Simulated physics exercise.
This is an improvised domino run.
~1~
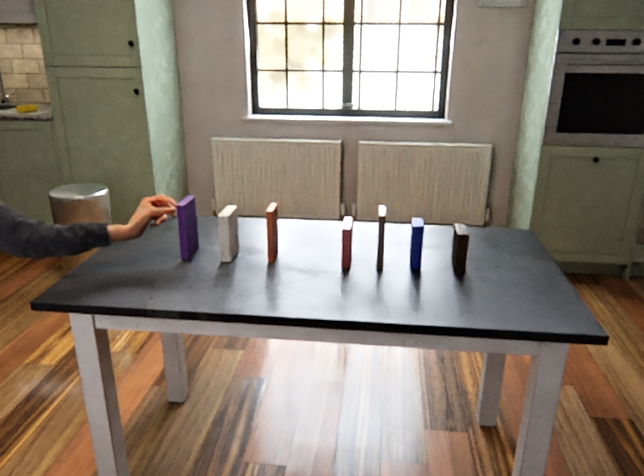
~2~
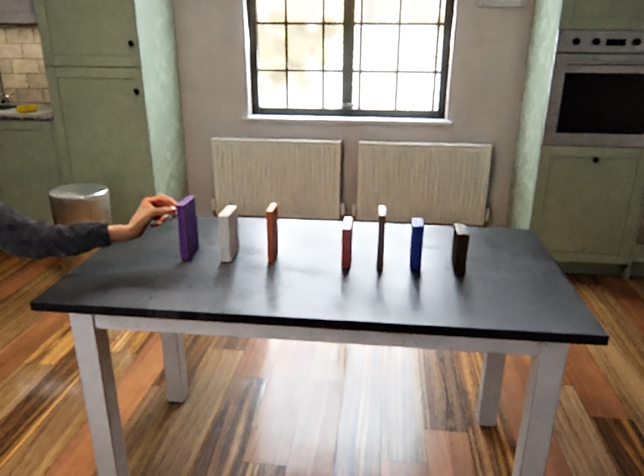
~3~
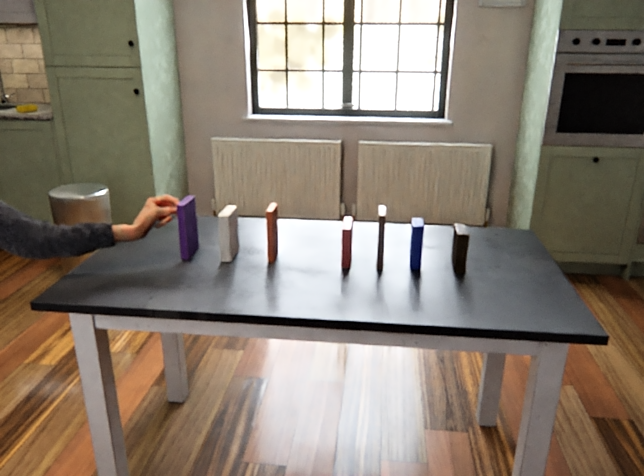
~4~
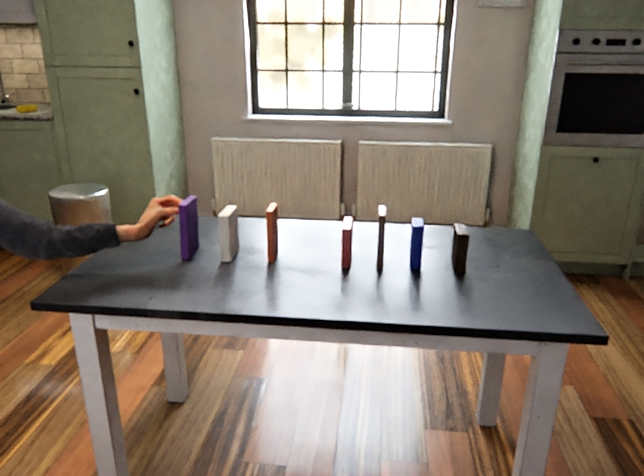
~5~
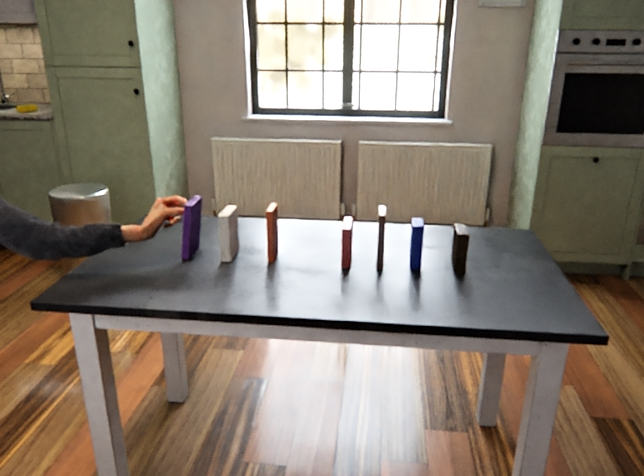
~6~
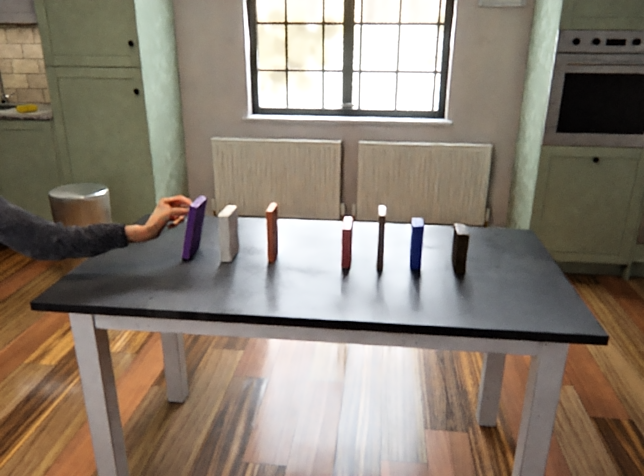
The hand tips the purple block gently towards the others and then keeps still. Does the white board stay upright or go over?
The white board falls over.
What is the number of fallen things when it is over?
7 of them.
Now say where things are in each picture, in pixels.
White board (229, 233); red block (347, 242), in the first frame.
Orange board (273, 233); blue block (417, 244), in the second frame.
Red block (347, 242); brown board (381, 237), in the third frame.
Purple block 2° over; orange board (273, 233); blue block (417, 244), in the fourth frame.
Purple block 8° over; red block (347, 242); brown board (381, 237), in the fifth frame.
Purple block 13° over; white board (229, 233); orange board (273, 233), in the sixth frame.
Then, 0.50 s past the last view, purple block 79° over; white board on its side near (258, 249); orange board rocked 50° from its first pose.
Then, 0.80 s past the last view, purple block 79° over; white board on its side near (260, 252); orange board on its side; red block rocked 53° from its first pose.
Then, 1.10 s past the last view, purple block 79° over; white board on its side near (260, 252); orange board on its side; brown board rocked 67° from its first pose.
Finally, down or leaning hard on the table, red block, brown board, white board, orange board and blue block. Final places as the last picture's camera would see them, white board near (260, 252).
